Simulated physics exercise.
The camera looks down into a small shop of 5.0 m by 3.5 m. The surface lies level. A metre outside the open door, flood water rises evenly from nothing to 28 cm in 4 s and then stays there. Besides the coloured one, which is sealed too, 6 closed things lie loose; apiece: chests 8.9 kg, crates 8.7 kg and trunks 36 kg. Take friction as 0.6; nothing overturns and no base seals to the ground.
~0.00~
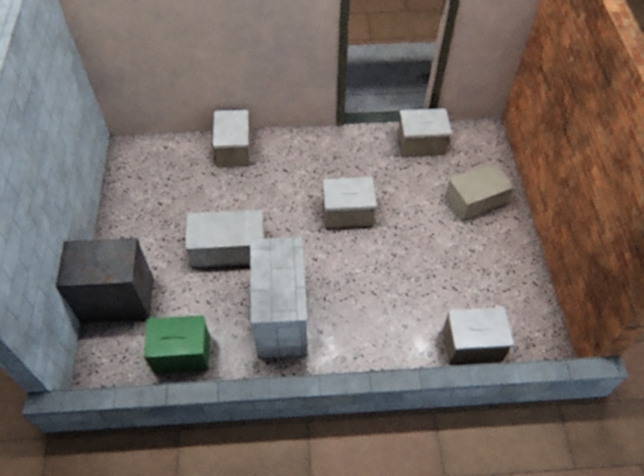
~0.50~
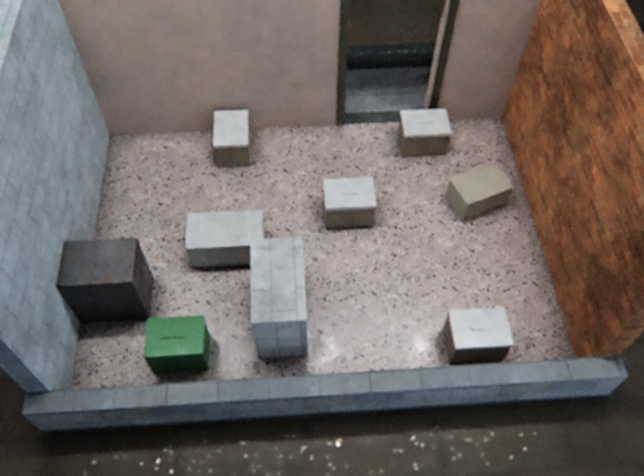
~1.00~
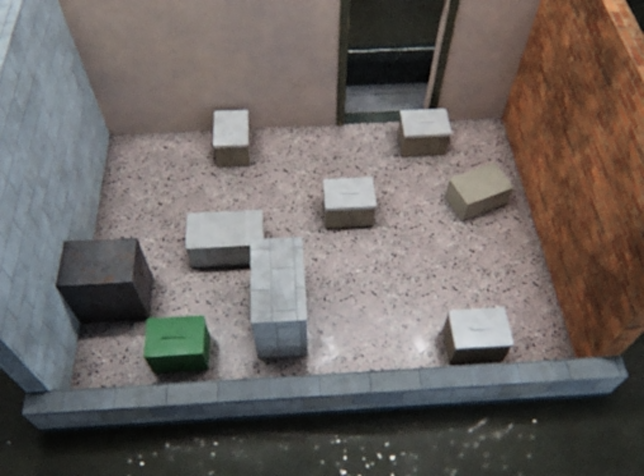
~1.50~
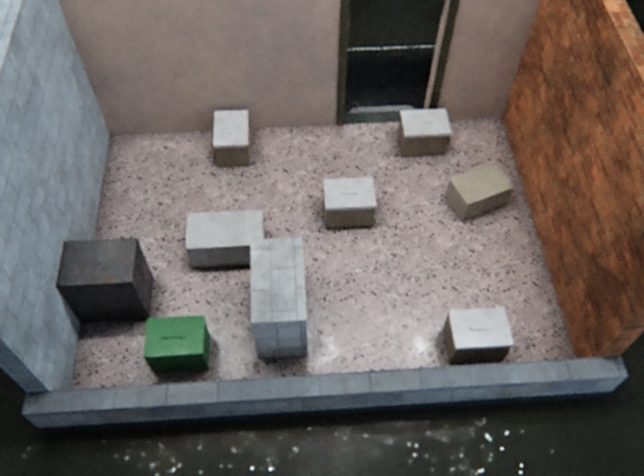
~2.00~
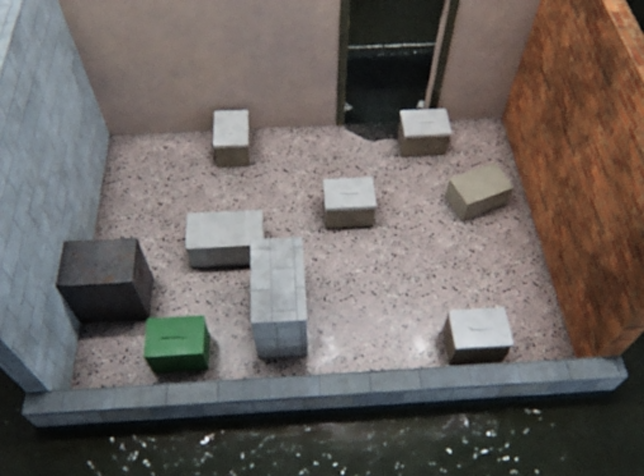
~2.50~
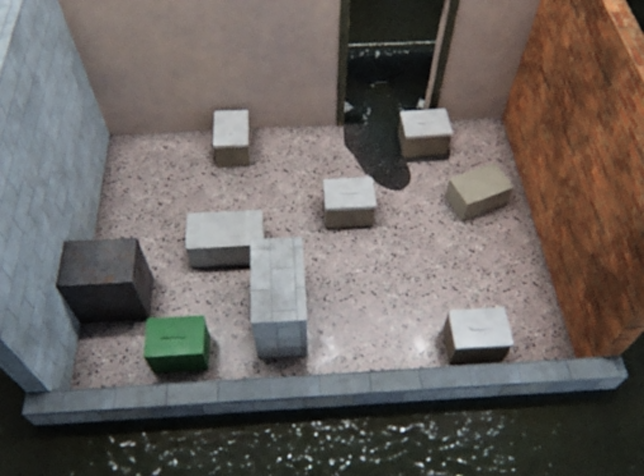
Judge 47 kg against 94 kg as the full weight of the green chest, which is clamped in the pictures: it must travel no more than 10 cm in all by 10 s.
I expect that the lower weight is enough.
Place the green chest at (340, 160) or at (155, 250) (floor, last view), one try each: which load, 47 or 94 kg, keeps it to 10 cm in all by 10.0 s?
In turn: Either load holds; the smaller is enough.
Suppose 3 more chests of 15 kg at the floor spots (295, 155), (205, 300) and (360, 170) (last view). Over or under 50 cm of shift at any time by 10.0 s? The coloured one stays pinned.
In turn: Short of it, less, over.
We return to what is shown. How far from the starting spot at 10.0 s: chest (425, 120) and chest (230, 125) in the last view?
In that order: 200 cm, 0 cm.
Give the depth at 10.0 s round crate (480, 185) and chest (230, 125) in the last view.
About 17 and 3 cm.
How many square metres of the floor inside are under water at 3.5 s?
Roughly 4.0 m2.
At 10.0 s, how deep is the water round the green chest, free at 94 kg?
About 8 cm.
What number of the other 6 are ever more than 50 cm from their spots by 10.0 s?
I count 4.
After 3.5 s the green chest would be 0 cm from its start with 47 kg and 0 cm from its start with 94 kg; 0 cm of water round it then.
After 4.5 s the green chest would be 0 cm from its start with 47 kg and 0 cm from its start with 94 kg; 0 cm of water round it then.
After 7.0 s the green chest would be 0 cm from its start with 47 kg and 0 cm from its start with 94 kg; 4 cm of water round it then.
After 10.0 s the green chest would be 0 cm from its start with 47 kg and 0 cm from its start with 94 kg; 8 cm of water round it then.
